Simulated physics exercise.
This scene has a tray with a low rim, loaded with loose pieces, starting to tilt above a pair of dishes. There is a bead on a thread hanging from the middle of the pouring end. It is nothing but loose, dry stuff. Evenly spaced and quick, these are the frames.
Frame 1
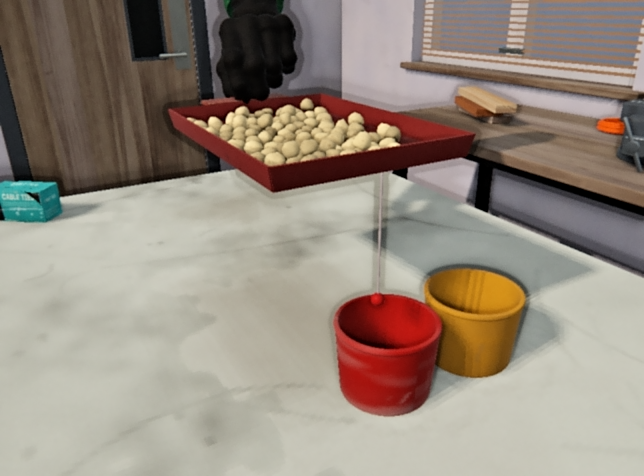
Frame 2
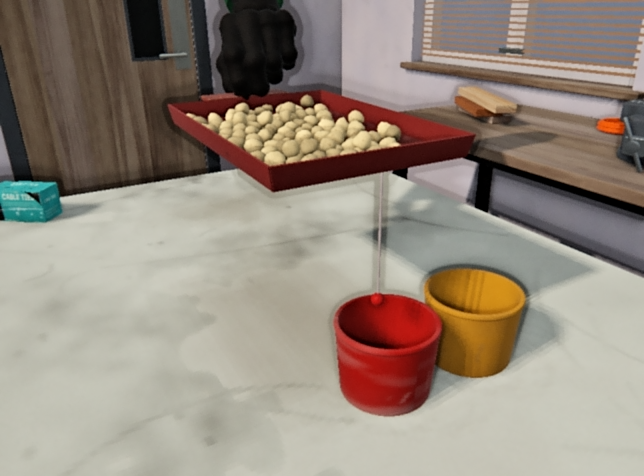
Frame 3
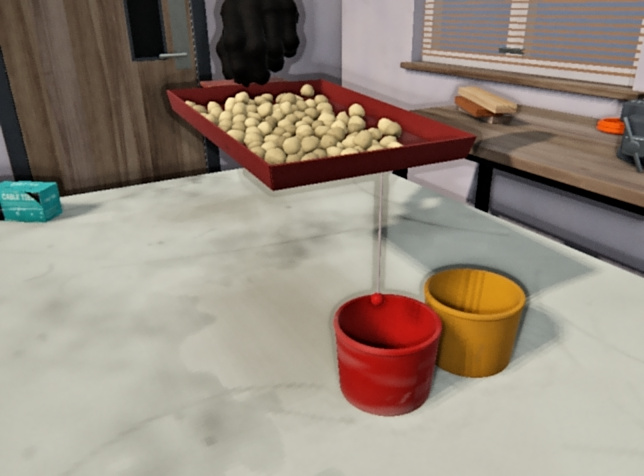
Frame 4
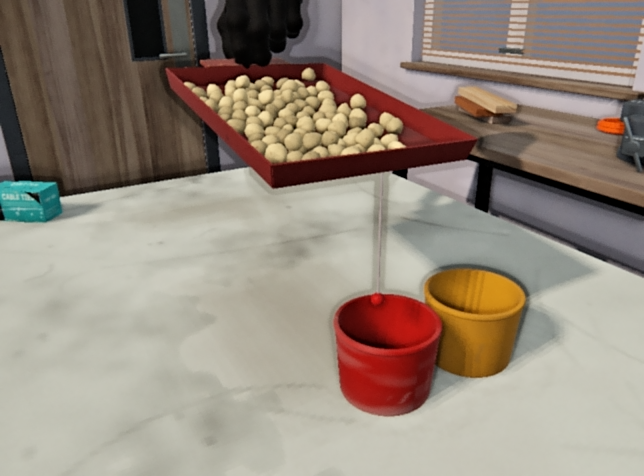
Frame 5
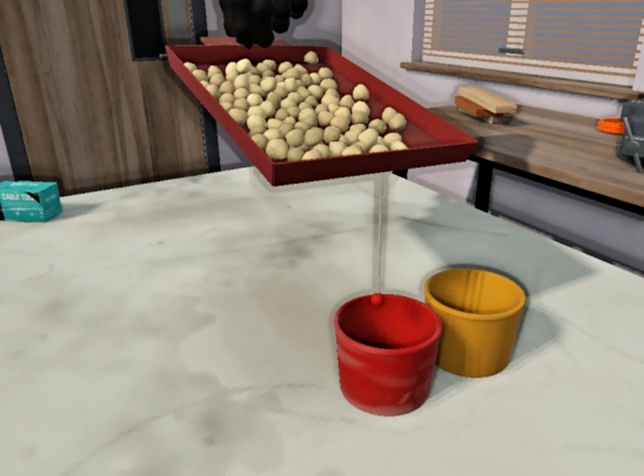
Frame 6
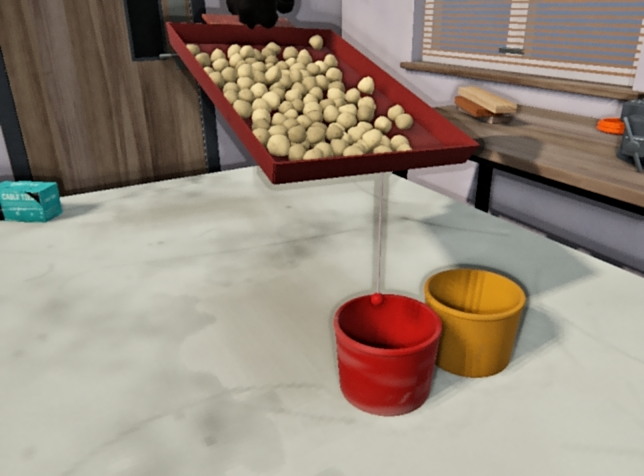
On a marble countertop, a dark gloved hand tilting a red tray of round pale nuts above red and yellow dishes.
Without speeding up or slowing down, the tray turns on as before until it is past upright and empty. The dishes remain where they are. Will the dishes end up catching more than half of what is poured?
No.
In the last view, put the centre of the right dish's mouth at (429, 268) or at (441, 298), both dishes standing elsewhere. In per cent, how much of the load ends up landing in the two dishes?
Trial 1: 0 percent; trial 2: 10 percent.
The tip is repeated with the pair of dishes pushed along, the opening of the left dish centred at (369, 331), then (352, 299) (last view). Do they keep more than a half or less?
Try 1: A lesser share; try 2: A lesser share.
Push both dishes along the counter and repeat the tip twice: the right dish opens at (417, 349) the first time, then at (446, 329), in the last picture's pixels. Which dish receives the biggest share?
Try 1: The dish to the right; try 2: The dish to the right.
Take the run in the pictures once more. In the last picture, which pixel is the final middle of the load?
Last view, resting centre - approx. (512, 430).
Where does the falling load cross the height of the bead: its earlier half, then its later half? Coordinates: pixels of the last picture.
First roughly (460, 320), then roughly (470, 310).
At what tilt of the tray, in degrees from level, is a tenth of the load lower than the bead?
The tilt then is about 100°.
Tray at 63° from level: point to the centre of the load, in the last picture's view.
The load's middle is around (368, 88).
Soon after the last picture, tray tipped steeply; nearly all on the tray; a stray few outside both; a stray few in the air.
A little later, tray tipped past a quarter turn; about half on the tray; a stray few in the left dish; a stray few in the right dish; a small part outside both; about a third in the air.
Later still, tray tipped past a quarter turn; a small part in the left dish; a small part in the right dish; most outside both.
By the end, tray tipped past a quarter turn; a small part in the left dish; a small part in the right dish; most outside both.
